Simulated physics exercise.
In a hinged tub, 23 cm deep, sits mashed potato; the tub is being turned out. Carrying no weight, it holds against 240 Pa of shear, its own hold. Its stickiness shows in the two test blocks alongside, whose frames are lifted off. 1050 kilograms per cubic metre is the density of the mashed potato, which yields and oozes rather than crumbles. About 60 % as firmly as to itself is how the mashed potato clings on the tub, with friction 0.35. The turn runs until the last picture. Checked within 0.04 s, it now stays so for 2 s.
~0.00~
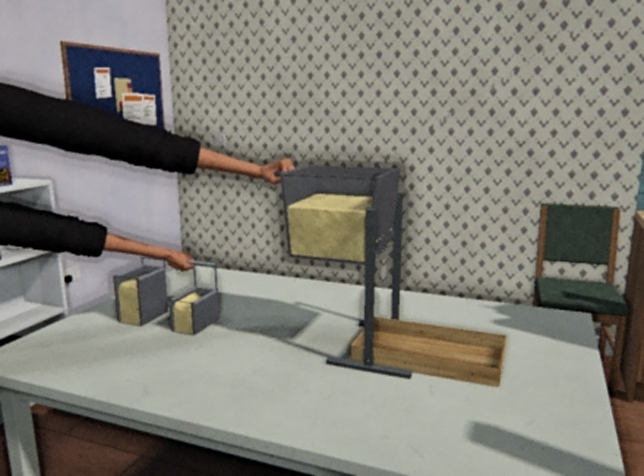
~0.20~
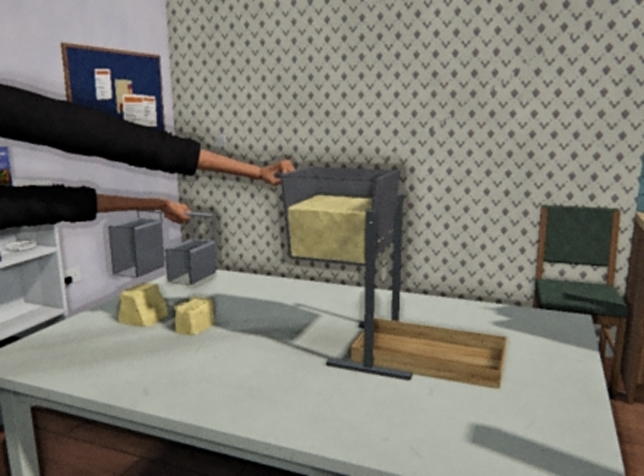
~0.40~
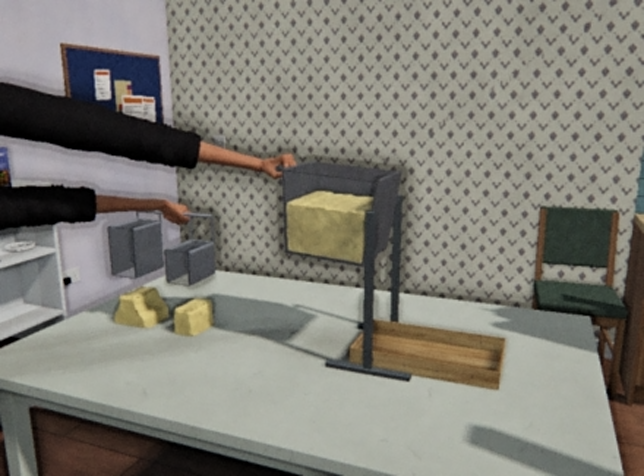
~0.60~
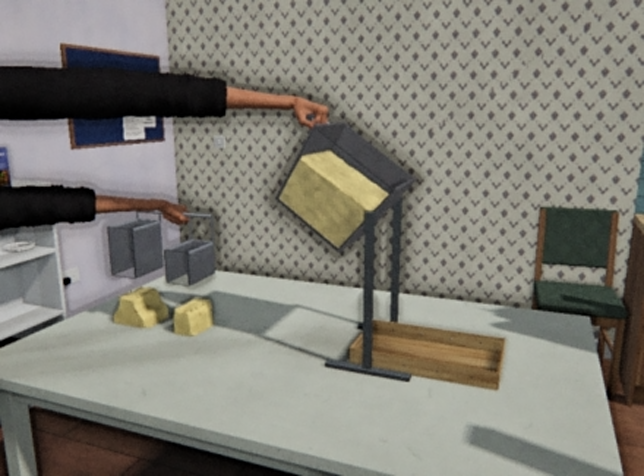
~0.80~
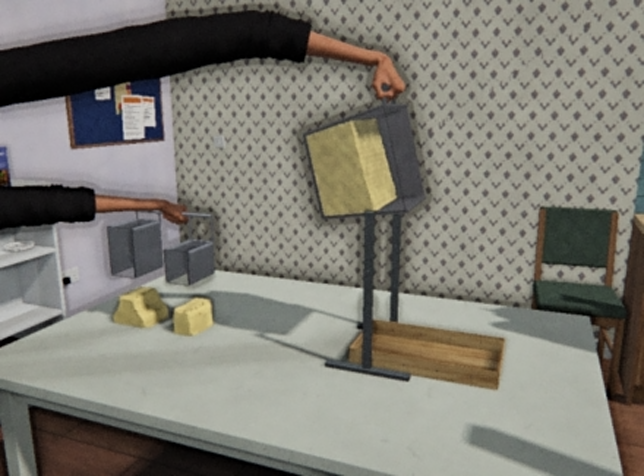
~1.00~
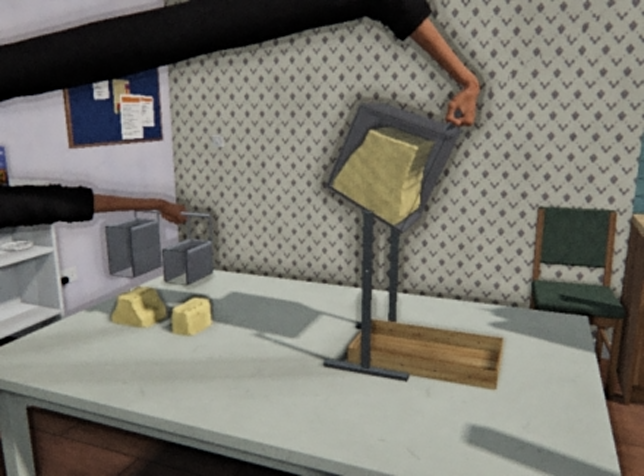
At the start, one hand holds a raised tub of pale yellow mash while another lifts the metal casings off two small blocks, which settle slightly with the left one slumping more. The first hand then swings the tub clockwise on its stand, tilting it past upright as the mash stays inside.
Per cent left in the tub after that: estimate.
Roughly 0 percent.
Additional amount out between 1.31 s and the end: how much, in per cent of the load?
Near 1 %.
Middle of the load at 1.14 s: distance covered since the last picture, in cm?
Shift: Roughly 13 cm.
By 1.14 s, the tub is at 113 degrees and holds 51 %.
By 1.31 s, the tub is at 113 degrees and holds 1 %.
By 1.48 s, the tub is at 113 degrees and holds 0 %.
By 1.65 s, the tub is at 113 degrees and holds 0 %.
By 3.00 s, at the end, the tub is at 113 degrees and holds 0 %.
